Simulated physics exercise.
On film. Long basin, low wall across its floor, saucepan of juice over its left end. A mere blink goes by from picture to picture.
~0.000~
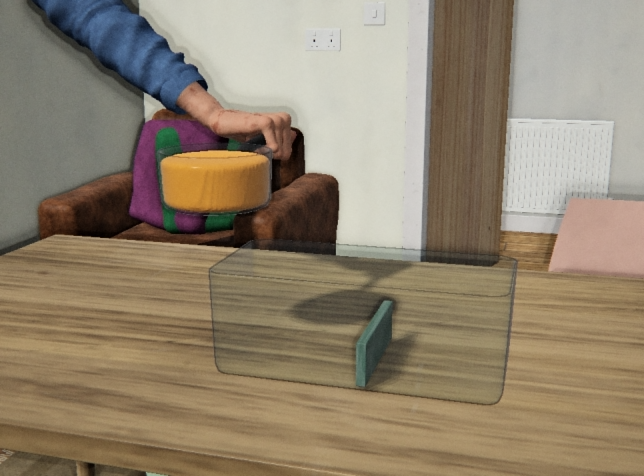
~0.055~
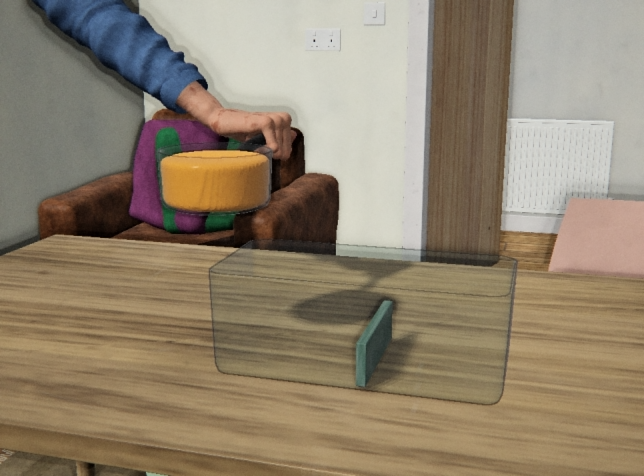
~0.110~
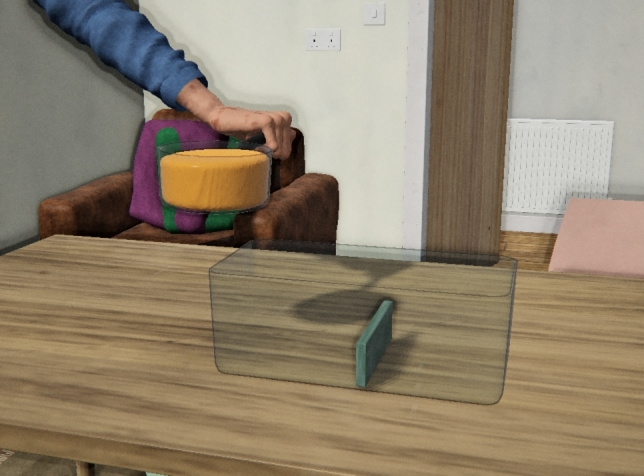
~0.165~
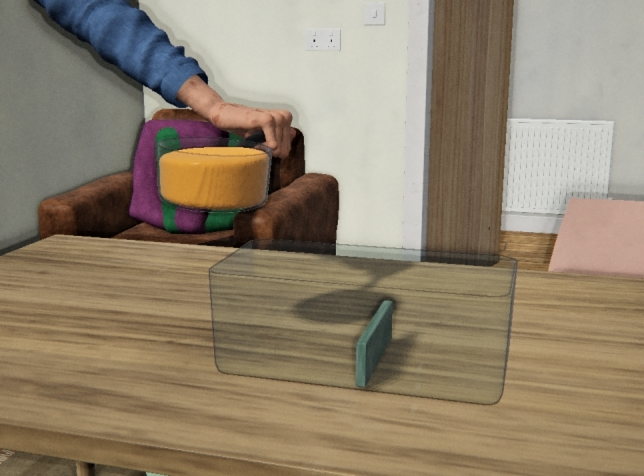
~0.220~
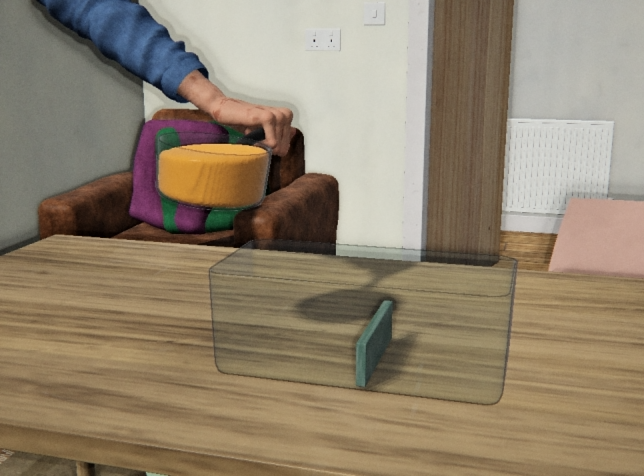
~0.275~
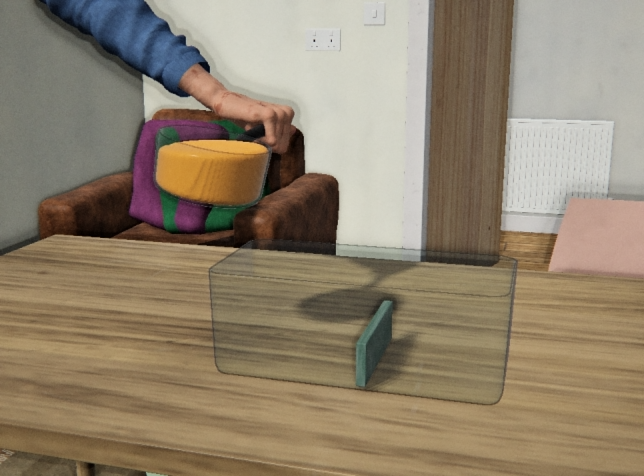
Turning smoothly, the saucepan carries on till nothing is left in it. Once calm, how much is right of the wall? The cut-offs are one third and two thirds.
Short of a third.
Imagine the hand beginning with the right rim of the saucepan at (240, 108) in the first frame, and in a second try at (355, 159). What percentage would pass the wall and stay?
Estimate: 5 per cent, then 95 per cent.
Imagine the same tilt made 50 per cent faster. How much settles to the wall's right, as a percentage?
About 25 per cent.
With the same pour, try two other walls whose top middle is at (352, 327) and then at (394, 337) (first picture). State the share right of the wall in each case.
First try around 55 percent; second try around 10 percent.
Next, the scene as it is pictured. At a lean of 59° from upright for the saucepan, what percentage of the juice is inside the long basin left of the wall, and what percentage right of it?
Split: Left 10 per cent, right 0 per cent.
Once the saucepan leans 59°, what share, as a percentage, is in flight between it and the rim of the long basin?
Around 30 in a hundred.
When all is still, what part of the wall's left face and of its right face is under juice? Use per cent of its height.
50 % left, 10 % right.
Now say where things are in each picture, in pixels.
It leans 0°; its right rim is at (268, 154); the juice meets the walls at (169, 157) and (268, 161); the long basin's rim runs from (232, 256) to (514, 278); the wall's top is at (376, 322), in the first frame.
It leans 0°; its right rim is at (268, 154); the juice meets the walls at (169, 156) and (268, 160), in the second frame.
It leans 2°; its right rim is at (268, 154); the juice meets the walls at (169, 155) and (268, 158), in the third frame.
It leans 4°; its right rim is at (268, 154); the juice meets the walls at (169, 153) and (267, 157), in the fourth frame.
It leans 8°; its right rim is at (268, 154); the juice meets the walls at (167, 150) and (267, 154), in the fifth frame.
It leans 12°; its right rim is at (267, 154); the juice meets the walls at (167, 146) and (268, 151), in the sixth frame.
A moment on, the saucepan is tipped part way and 60 per cent is still to pour, 10 is left of the wall and 0 right of it.
Next, the saucepan is tipped on its side and 14 per cent is still to pour, 62 is left of the wall and 8 right of it.
Then the saucepan is tipped on its side and 2 per cent is still to pour, 86 is left of the wall and 9 right of it.
Later the saucepan is tipped on its side and 1 per cent is still to pour, 89 is left of the wall and 9 right of it.
Finally, 90 per cent lies left of the wall, 9 right of it and 1 outside.
